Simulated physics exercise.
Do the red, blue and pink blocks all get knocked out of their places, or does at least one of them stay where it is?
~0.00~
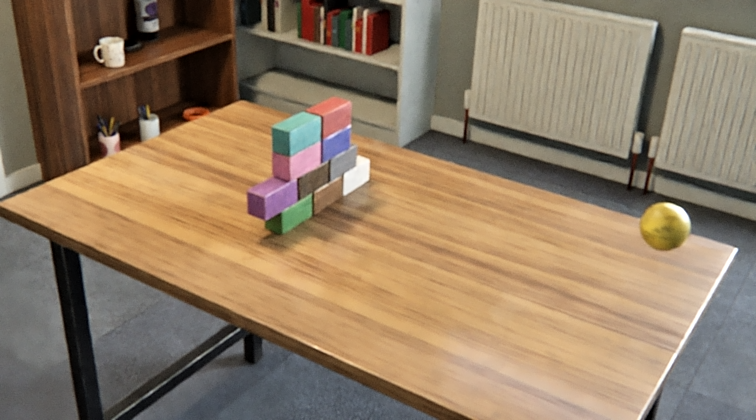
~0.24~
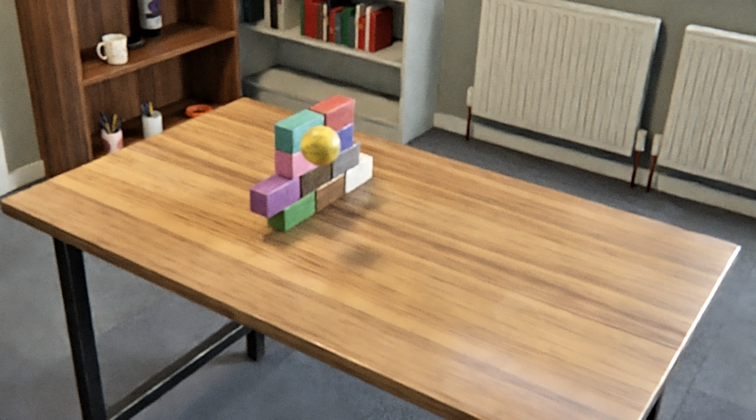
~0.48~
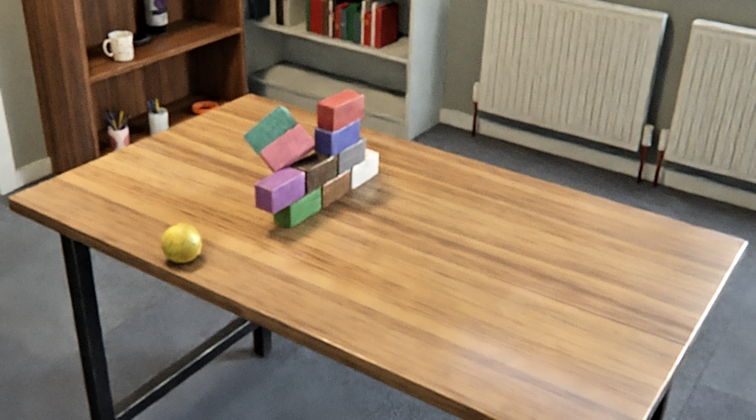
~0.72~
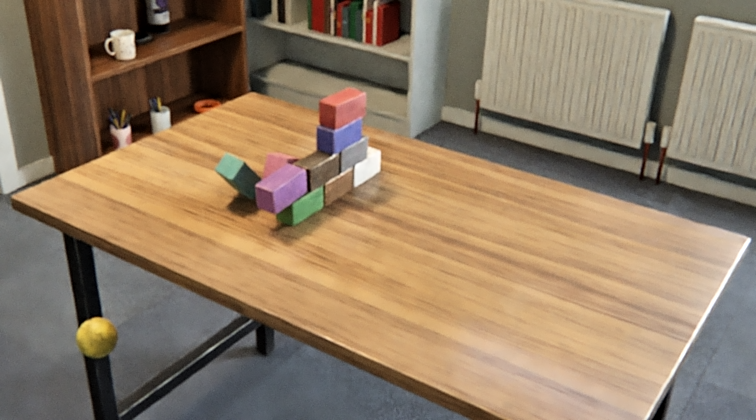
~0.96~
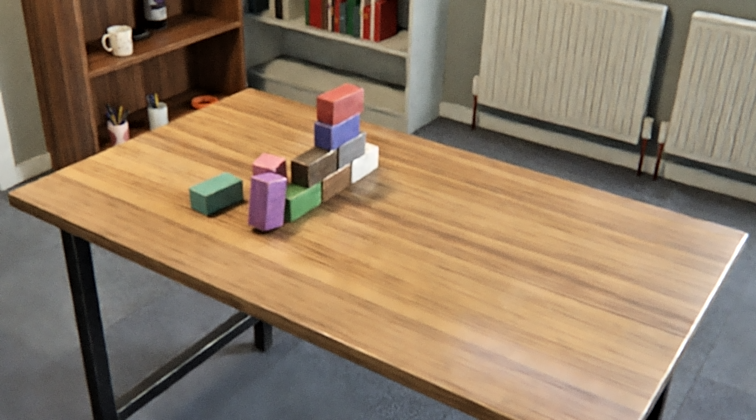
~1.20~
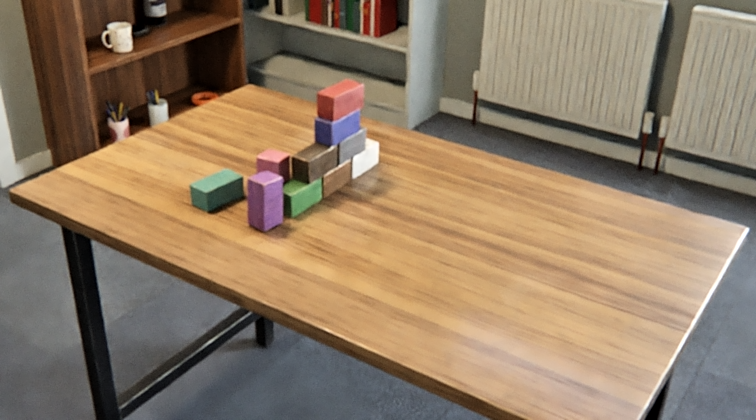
At least one stays, as the red and blue blocks keep their places in the pile. Only the pink block of those three is knocked away, ending up on the table.
